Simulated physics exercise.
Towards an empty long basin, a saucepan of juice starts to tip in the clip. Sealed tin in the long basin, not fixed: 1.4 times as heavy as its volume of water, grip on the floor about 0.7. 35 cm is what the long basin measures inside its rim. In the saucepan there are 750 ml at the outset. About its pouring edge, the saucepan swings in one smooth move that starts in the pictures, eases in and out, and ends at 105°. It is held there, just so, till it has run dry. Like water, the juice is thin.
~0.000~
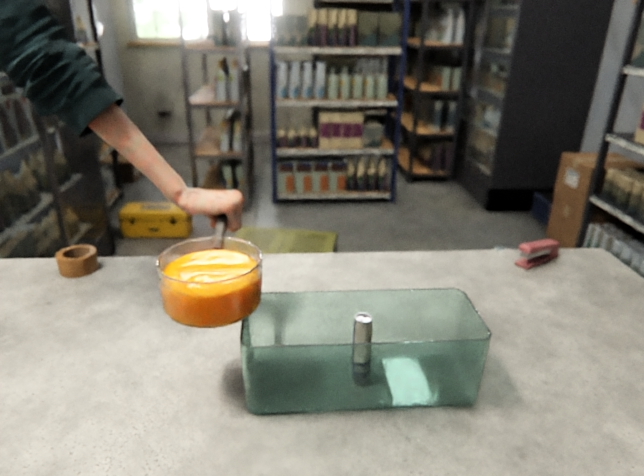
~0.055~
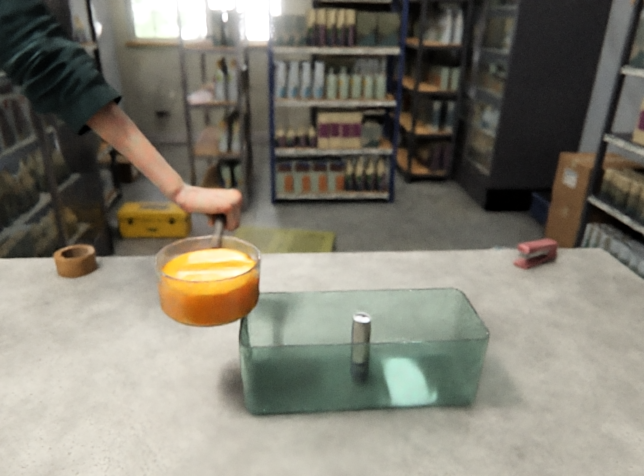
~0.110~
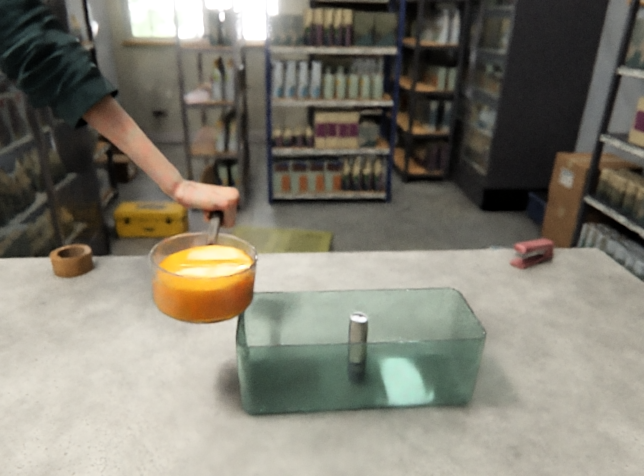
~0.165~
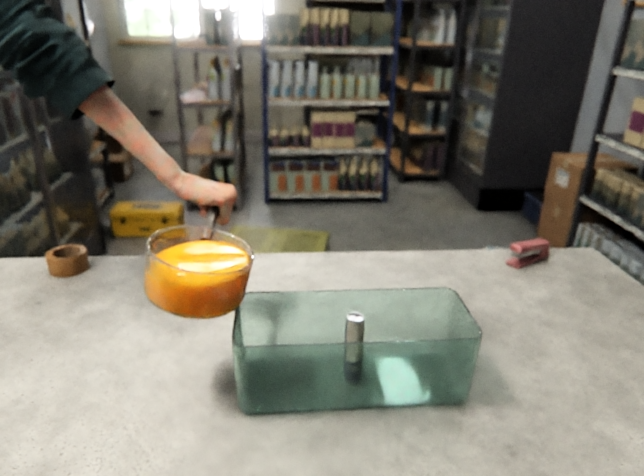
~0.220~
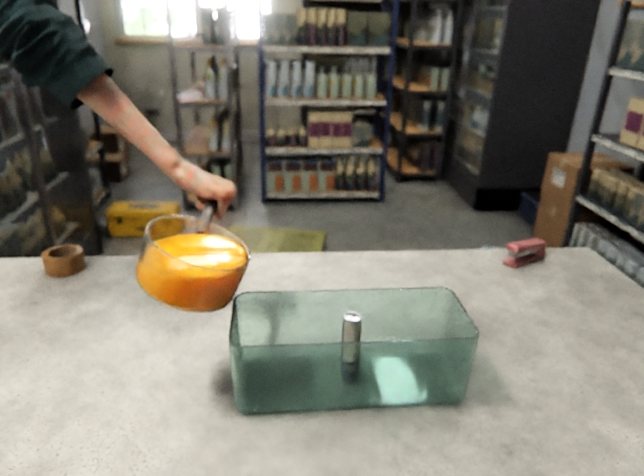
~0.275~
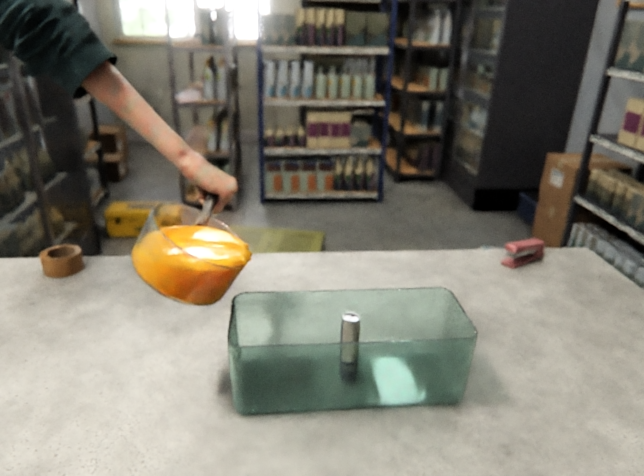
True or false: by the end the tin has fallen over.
True.
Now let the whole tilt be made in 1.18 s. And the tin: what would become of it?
Result: Tin upright.
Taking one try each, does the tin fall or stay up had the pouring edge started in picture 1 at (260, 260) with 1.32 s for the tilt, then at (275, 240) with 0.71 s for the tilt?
The tin stays vertical the first time and overturns the second time.
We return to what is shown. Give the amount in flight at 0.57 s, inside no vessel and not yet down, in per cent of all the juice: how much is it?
About 50 per cent.
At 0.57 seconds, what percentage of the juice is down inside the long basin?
Around 14 percent.
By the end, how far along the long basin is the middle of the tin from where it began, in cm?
The middle of the tin ends some 9.5 cm along the basin.
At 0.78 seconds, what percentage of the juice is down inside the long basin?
I reckon close to 86 per cent.
By 0.57 s the tilt is 90° and 37 per cent is still to pour; the tin stands where it began.
By 0.78 s the tilt is 105° and 5 per cent is still to pour; the tin stands 1 cm from where it began.
By 1.01 s the tilt is 105° and 0 per cent is still to pour; the tin leans 24°.
By 1.25 s the tilt is 105° and 0 per cent is still to pour; the tin lies on its side.
At rest the tin lies on its side.
